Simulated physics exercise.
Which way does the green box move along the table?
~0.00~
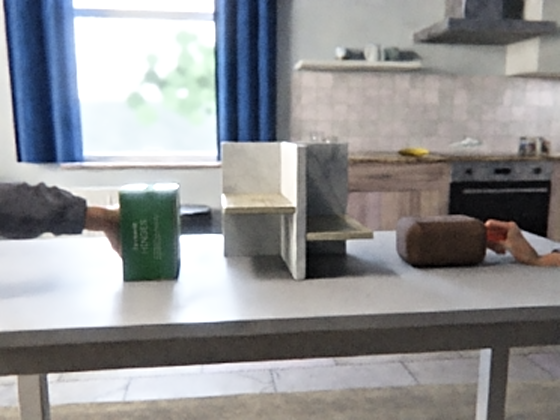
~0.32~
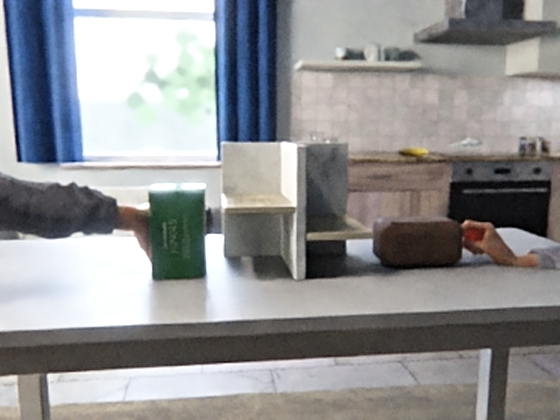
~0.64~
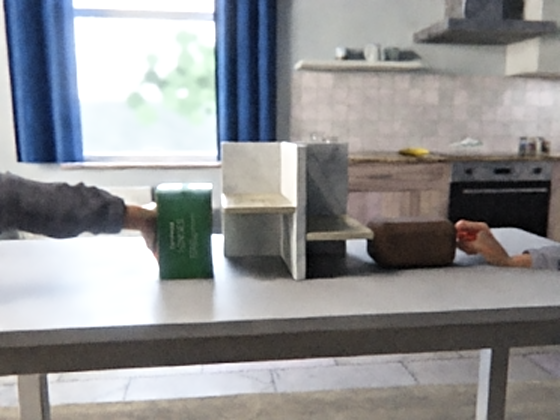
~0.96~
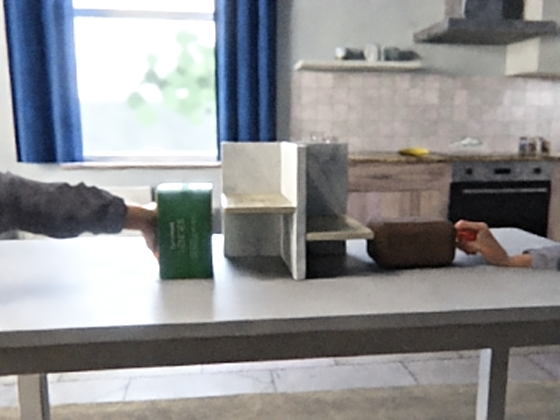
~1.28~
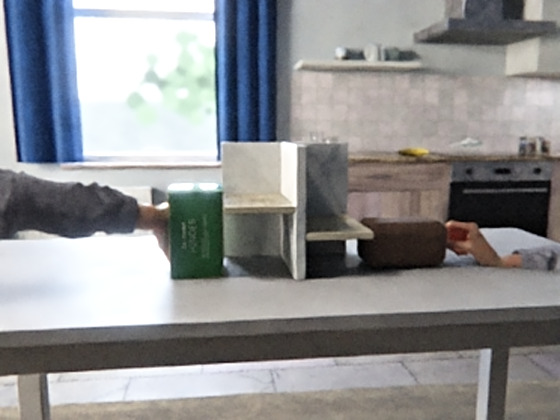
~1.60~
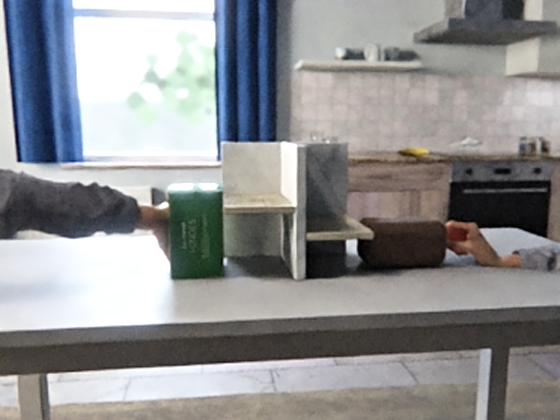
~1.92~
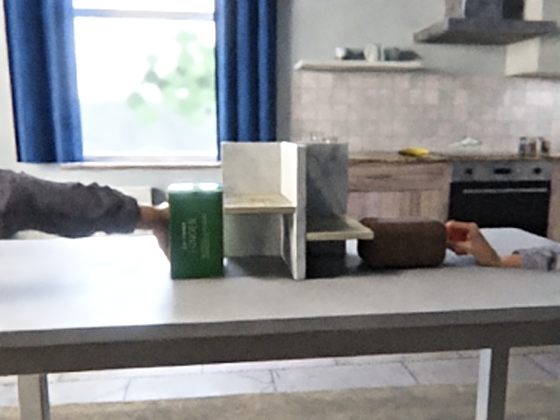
The green box moves to the right, pushed by a hand toward the shelf.
Two hands push a green box and a brown loaf inward until both stop at the shelf.
